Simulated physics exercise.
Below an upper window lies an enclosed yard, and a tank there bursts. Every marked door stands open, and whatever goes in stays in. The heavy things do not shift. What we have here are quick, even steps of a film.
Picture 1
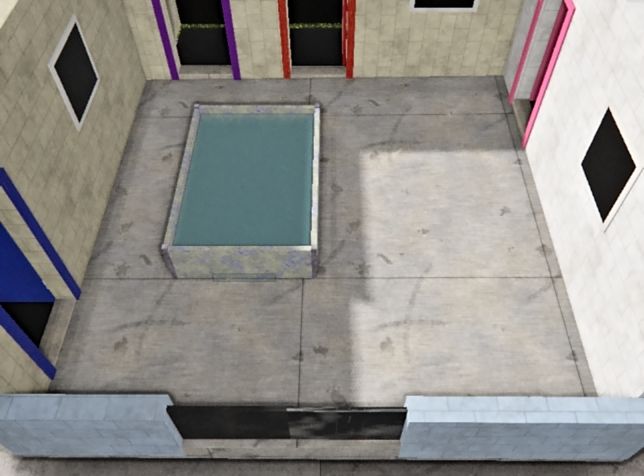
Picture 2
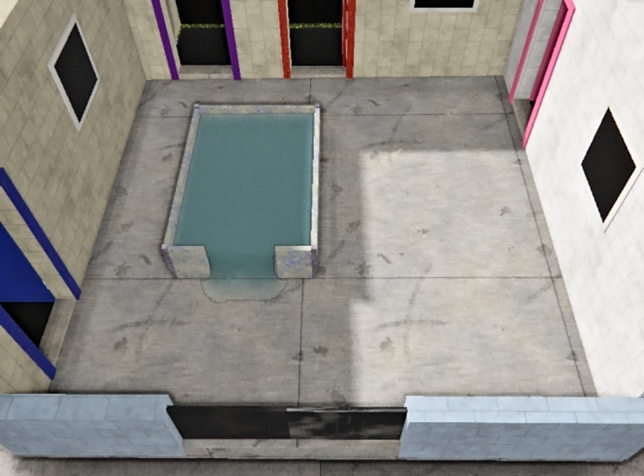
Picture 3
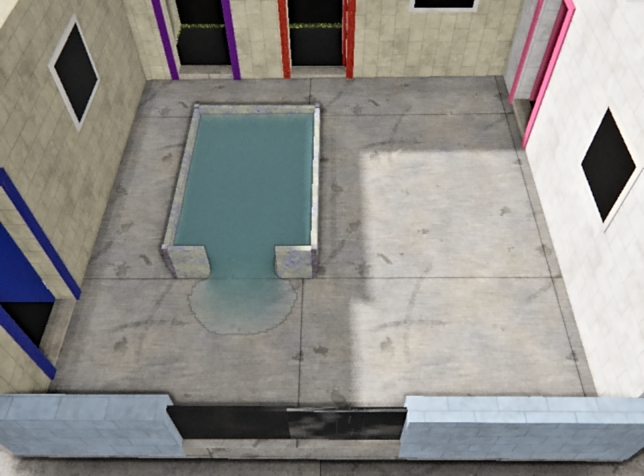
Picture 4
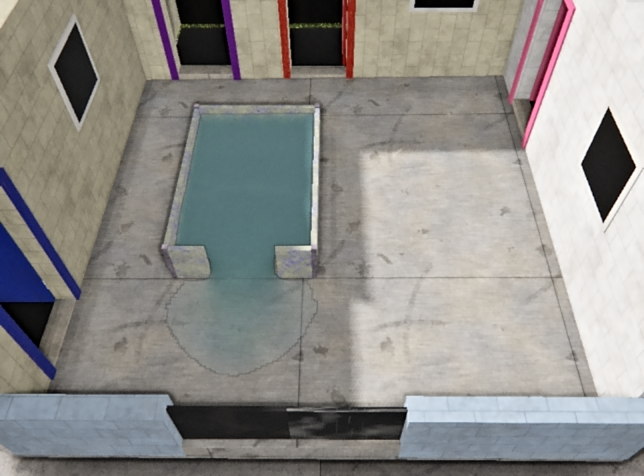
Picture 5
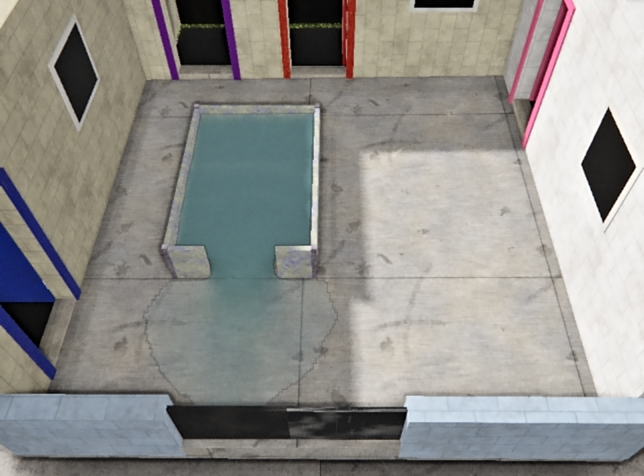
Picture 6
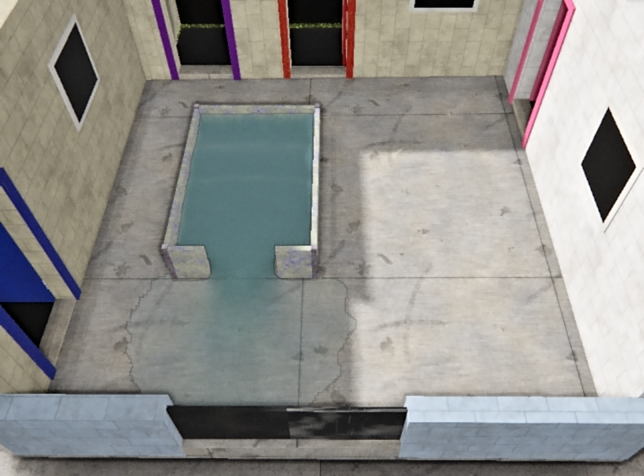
A walled grey courtyard is seen from high above, with blue framing at left, purple and red doorways at the back and pink at right. A rectangular tank of teal water stands left of centre, behind a low pale-blue wall with a dark middle section. The tank's near side opens and water pours through the gap, spreading forward and sideways in a thinning, rounded sheet, while the camera stays still.
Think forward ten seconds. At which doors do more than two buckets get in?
As I see it, the blue door is going to allow over two buckets; the red door is going to allow two buckets or less; the purple door is going to allow two buckets or less; the pink door is going to allow two buckets or less.
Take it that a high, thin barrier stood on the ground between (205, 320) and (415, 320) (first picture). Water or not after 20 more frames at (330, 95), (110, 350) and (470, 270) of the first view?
As listed: Dry, flooded, awash.
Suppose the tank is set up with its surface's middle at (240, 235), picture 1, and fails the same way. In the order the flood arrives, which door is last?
The red door comes last.
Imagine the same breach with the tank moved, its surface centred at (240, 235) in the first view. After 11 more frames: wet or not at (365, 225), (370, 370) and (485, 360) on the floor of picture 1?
In turn: Dry, flooded, flooded.
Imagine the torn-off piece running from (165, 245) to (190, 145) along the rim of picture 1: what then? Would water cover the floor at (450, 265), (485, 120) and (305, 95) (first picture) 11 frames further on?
Taken in turn they're unwetted, unwetted and unwetted.
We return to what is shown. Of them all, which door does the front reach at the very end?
That would be the red-painted one.
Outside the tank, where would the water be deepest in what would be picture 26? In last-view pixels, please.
Check close to (39, 423).
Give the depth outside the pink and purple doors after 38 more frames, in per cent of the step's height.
The first comes to about 20 percent, the second to about 80 percent.
A moment on, water covers 15 % of the floor; the blue door not reached, the red door not reached, the purple door not reached, the pink door not reached.
Next, water covers 25 % of the floor; the blue door wet at the sill, nothing in, the red door not reached, the purple door not reached, the pink door not reached.
Then, water covers 40 % of the floor; the blue door over two buckets in, the red door not reached, the purple door not reached, the pink door not reached.
Later, water covers 70 % of the floor; the blue door far over two buckets in, the red door not reached, the purple door wet at the sill, nothing in, the pink door wet at the sill, nothing in.
In the end, water covers 95 % of the floor; the blue door far over two buckets in, the red door wet at the sill, nothing in, the purple door wet at the sill, nothing in, the pink door wet at the sill, nothing in.
